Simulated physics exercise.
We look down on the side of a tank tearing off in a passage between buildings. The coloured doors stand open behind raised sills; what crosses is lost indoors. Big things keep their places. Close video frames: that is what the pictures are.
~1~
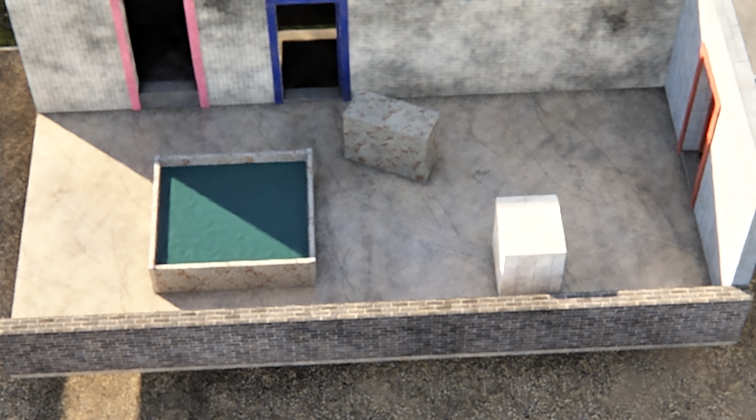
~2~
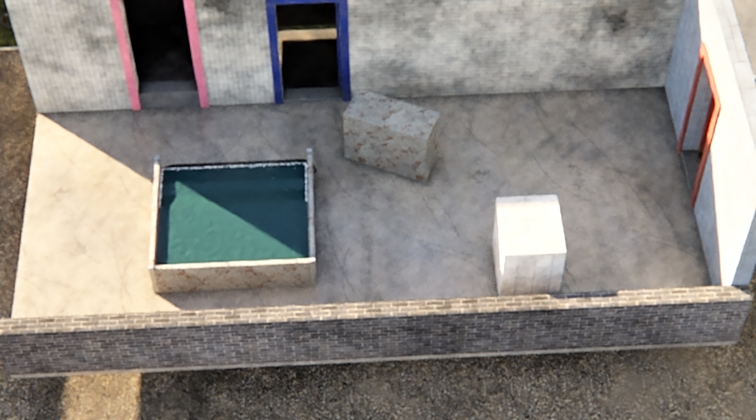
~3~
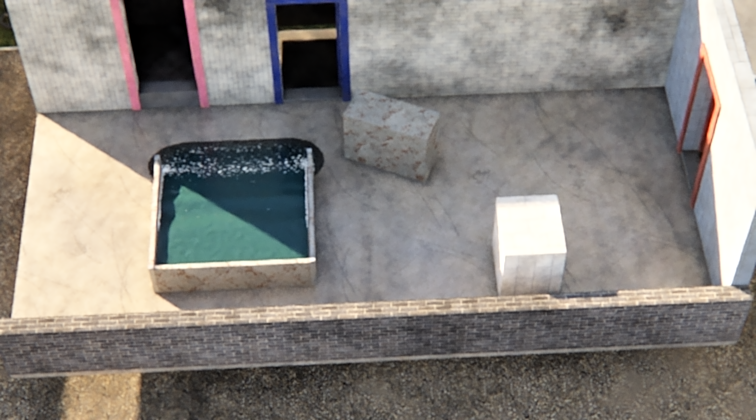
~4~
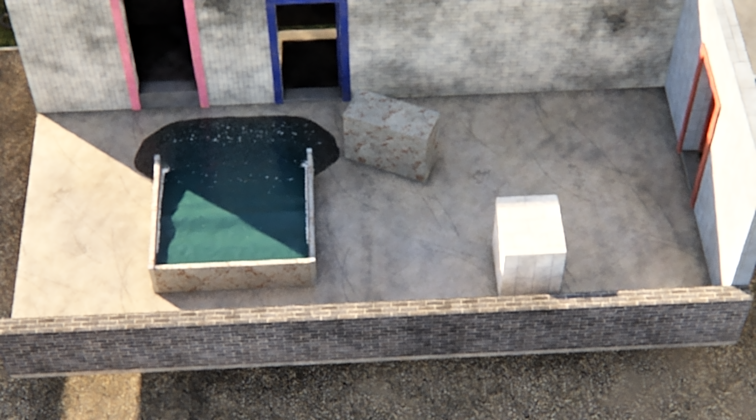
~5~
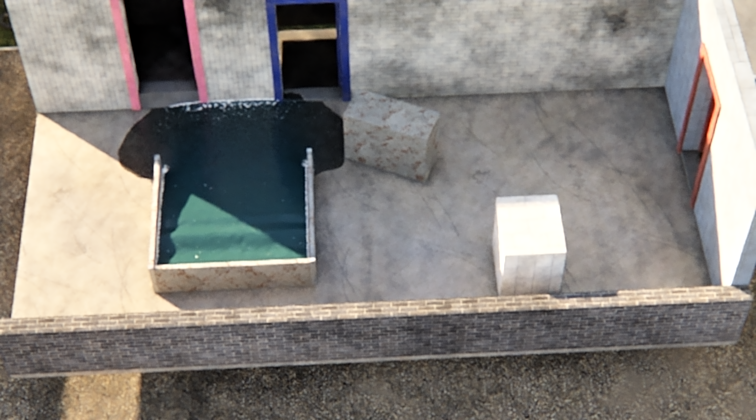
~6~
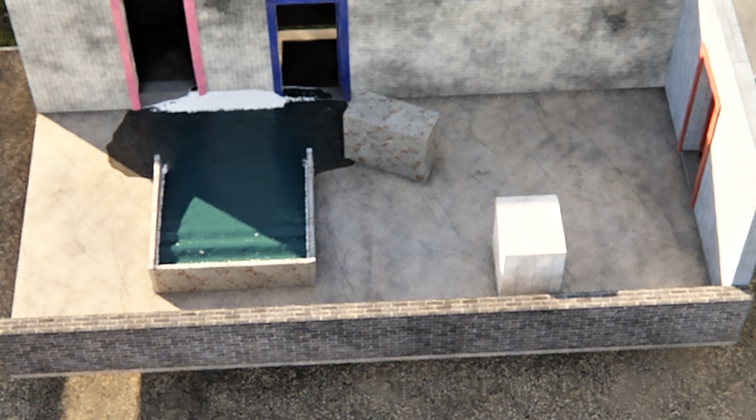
We see a tank of still green water in a walled yard; its far side gives way and water pours out, spreading dark across the floor to the back wall by the pink-framed doorway and against the stone block.
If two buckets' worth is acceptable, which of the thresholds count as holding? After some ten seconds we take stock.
The red door counts as holding, the blue door does not count, the pink door counts as holding.
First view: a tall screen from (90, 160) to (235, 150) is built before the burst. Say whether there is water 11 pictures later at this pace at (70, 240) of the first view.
There: Wet.
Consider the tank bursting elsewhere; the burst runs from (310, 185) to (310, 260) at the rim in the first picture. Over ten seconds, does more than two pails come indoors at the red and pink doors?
Well, the red door crosses the threshold, but the pink door comes up short.
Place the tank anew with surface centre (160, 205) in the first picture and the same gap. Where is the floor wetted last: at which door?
That would be the one in red.
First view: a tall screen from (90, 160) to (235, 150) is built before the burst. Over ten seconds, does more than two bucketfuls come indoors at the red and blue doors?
Looking at it, the red one doesn't reach the mark while the blue one beats the mark.
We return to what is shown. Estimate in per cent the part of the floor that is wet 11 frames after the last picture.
Around 20 percent of it.
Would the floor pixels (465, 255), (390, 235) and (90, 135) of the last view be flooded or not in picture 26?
One after the other: Dry, not flooded, wet.
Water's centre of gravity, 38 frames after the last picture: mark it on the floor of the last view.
(352, 172).
A moment on, water covers 15 % of the floor; the red door not reached, the blue door over two buckets in, the pink door wet at the sill, nothing in.
Next, water covers 20 % of the floor; the red door not reached, the blue door far over two buckets in, the pink door wet at the sill, nothing in.
Then, water covers 40 % of the floor; the red door not reached, the blue door far over two buckets in, the pink door wet at the sill, nothing in.
Later, water covers 50 % of the floor; the red door wet at the sill, nothing in, the blue door far over two buckets in, the pink door wet at the sill, nothing in.
In the end, water covers 60 % of the floor; the red door wet at the sill, nothing in, the blue door far over two buckets in, the pink door wet at the sill, nothing in.
